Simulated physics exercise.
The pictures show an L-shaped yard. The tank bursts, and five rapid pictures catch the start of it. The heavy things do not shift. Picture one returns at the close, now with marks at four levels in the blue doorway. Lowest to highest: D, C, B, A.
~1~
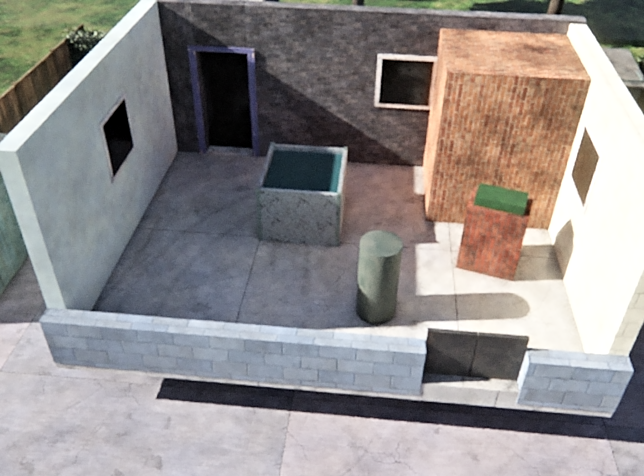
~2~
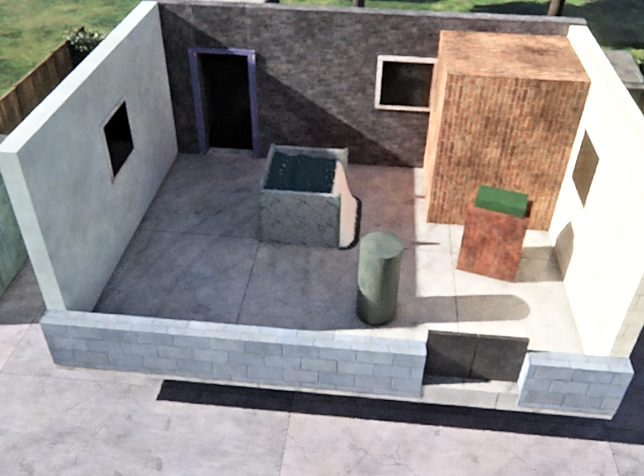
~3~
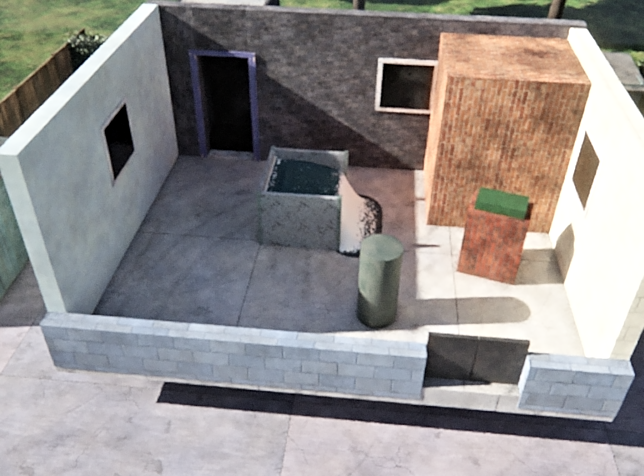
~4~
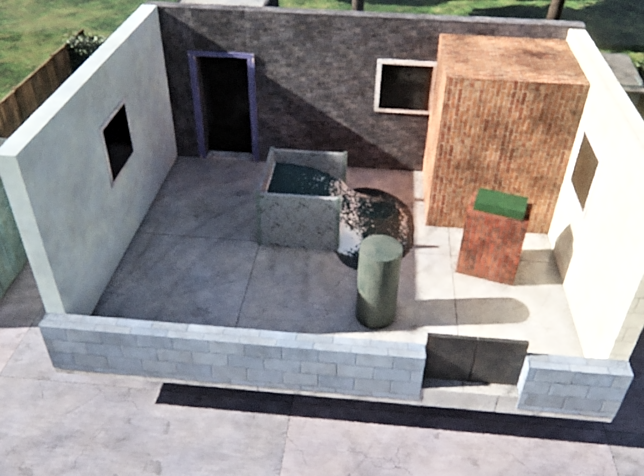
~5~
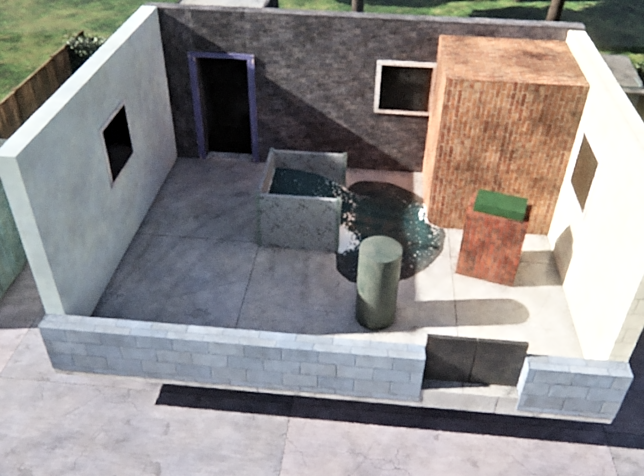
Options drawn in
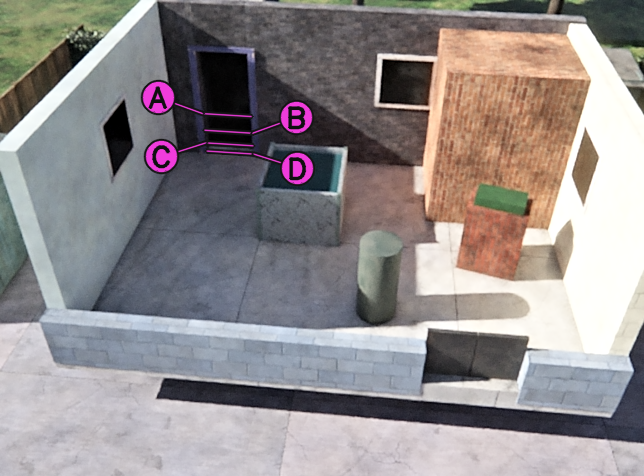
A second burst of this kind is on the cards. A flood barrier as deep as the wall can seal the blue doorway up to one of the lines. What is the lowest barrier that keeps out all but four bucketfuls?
It is D.
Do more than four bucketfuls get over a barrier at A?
No, that is safe.
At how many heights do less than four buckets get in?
All of them.
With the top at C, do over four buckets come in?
No, not at all.
In magenta, A at (227, 115); B at (228, 131); C at (229, 144); D at (230, 152); from the bottom up D, C, B, A.
Choosing A, nothing gets over.
Choosing B, nothing gets over.
Choosing C, nothing gets over.
Choosing D, a bucket or two gets in.
